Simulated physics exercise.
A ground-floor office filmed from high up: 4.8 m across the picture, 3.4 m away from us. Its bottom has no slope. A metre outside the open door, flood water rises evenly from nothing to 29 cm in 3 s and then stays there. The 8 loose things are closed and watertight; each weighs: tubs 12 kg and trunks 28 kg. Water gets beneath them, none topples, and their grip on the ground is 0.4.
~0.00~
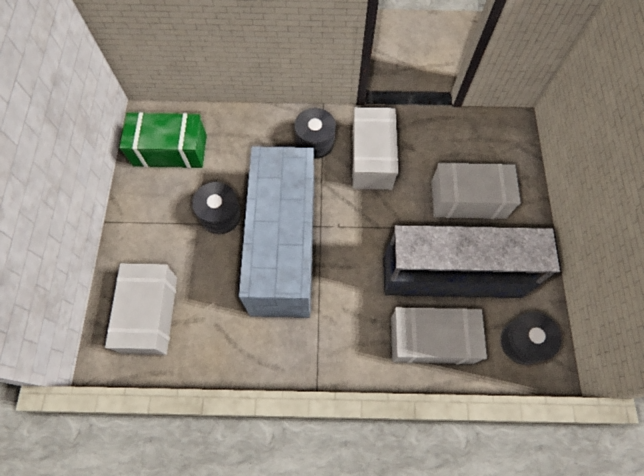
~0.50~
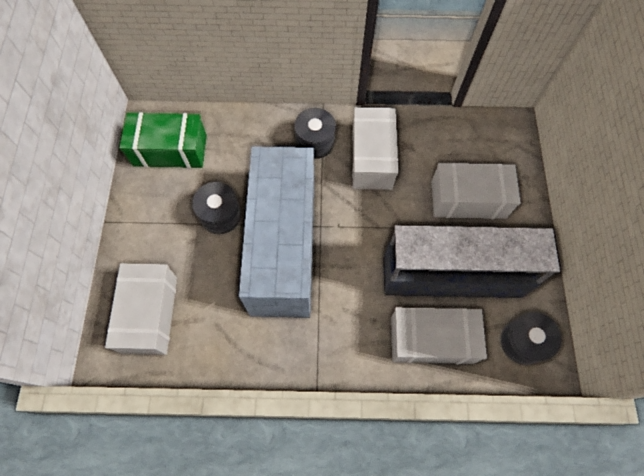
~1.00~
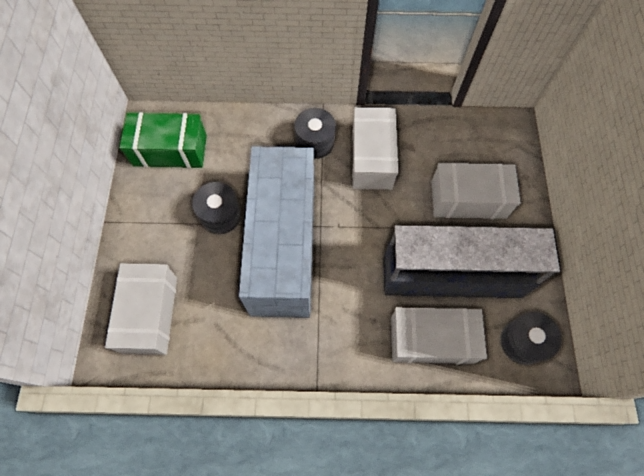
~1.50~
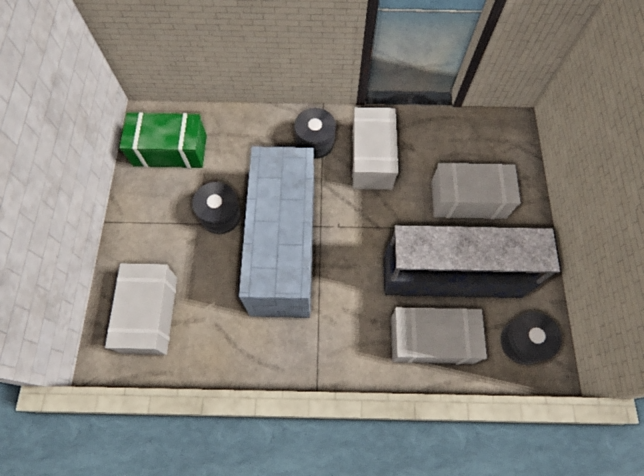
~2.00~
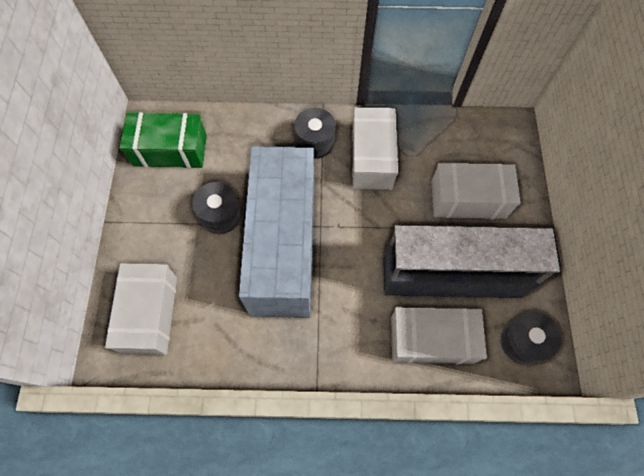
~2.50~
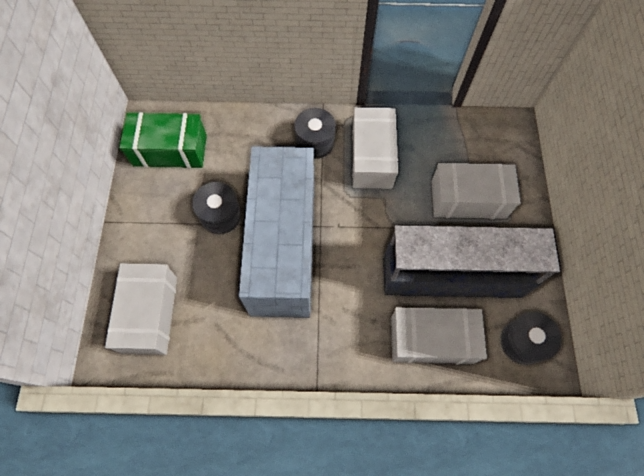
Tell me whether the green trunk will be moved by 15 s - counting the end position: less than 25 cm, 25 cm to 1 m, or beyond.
Green trunk moves a short way.
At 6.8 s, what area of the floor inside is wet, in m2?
Some 13 m2.
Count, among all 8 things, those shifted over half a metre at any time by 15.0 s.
7 of them.
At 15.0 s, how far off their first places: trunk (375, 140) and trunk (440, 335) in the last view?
In that order: 250 cm, 100 cm.
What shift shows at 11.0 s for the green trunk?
Roughly 40 cm by then.
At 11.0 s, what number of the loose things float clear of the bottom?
I count 8.
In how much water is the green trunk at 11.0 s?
About 14 cm.
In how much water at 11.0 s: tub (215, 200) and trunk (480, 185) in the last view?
Roughly 9 and 17 cm.
After 3.5 s the green trunk is near (160, 131), 0.0 m from its start, aground; 0 afloat.
After 6.8 s the green trunk is near (160, 131), 0.0 m from its start, aground; 4 afloat.
After 11.0 s the green trunk is near (153, 100), 0.4 m from its start, afloat; 8 afloat.
After 15.0 s the green trunk is near (191, 96), 0.5 m from its start, afloat; 8 afloat.
